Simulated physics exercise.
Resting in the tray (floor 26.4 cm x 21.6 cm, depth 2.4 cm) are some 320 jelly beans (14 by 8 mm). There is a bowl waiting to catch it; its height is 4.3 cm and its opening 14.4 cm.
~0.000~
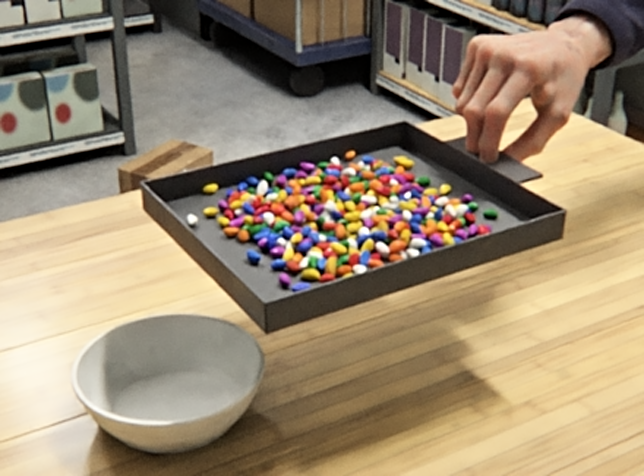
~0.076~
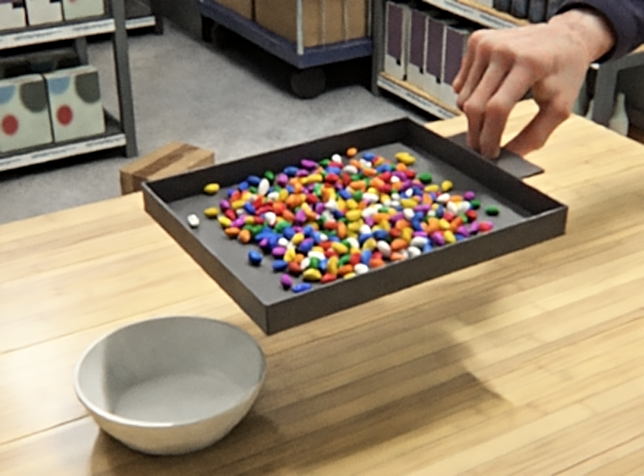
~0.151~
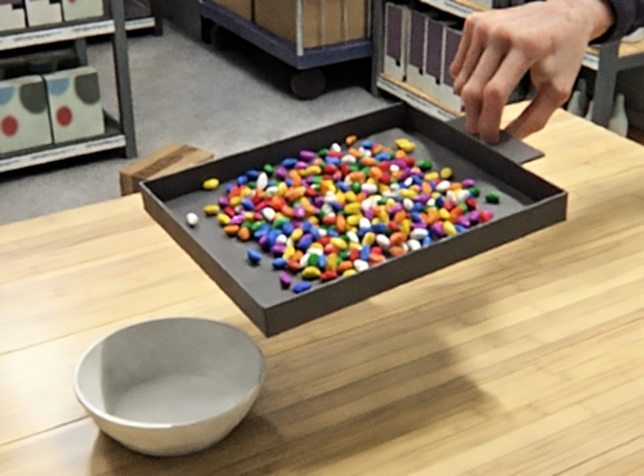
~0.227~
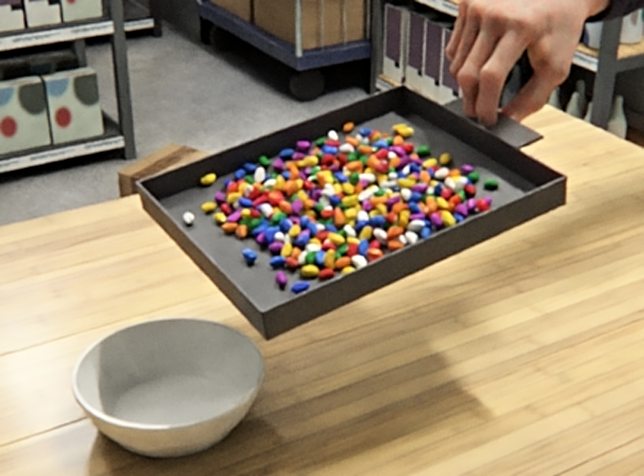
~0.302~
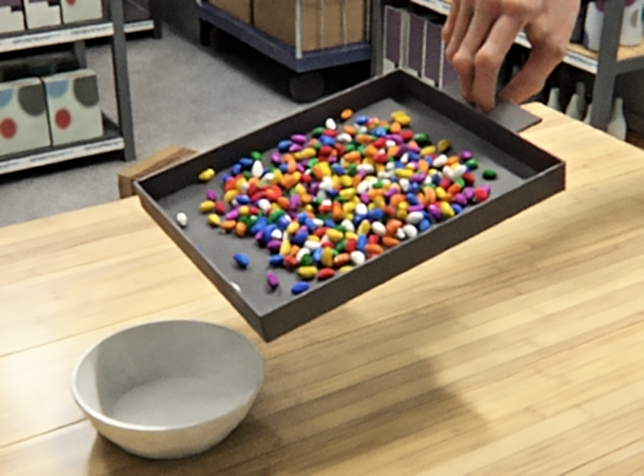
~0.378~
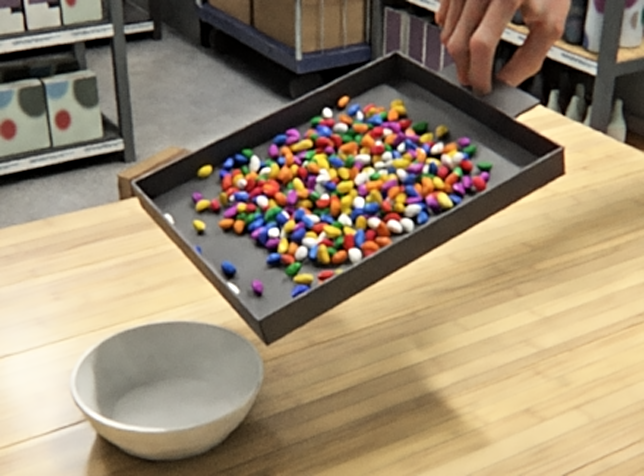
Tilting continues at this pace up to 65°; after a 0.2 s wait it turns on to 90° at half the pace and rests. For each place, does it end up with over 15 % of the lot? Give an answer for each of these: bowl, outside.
Bowl: Yes, outside: Yes.
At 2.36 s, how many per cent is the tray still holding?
Roughly 55 %.
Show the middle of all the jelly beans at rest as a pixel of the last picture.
Roughly at pixel (182, 442).
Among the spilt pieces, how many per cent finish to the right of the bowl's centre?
About 30%.
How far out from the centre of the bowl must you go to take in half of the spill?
Around 14 cm from the centre.
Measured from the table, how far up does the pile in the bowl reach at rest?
Some 3.0 cm.
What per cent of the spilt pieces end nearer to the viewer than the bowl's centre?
Around 100 percent.
After 1.14 s, tilt 53 degrees; tray 100 %; middle of all pieces near (248, 198).
After 1.78 s, tilt 67 degrees; tray 60 %, bowl 15 %, outside 20 %, in the air 5 %; middle of all pieces near (193, 331).
After 2.36 s, tilt 81 degrees; tray 55 %, bowl 20 %, outside 30 %; middle of all pieces near (186, 353).
Then, at 2.92 s, tilt 90 degrees; tray 25 %, bowl 35 %, outside 40 %, in the air 5 %; middle of all pieces near (177, 412).
At rest (3.9 s), tray 20 %, bowl 40 %, outside 40 %.
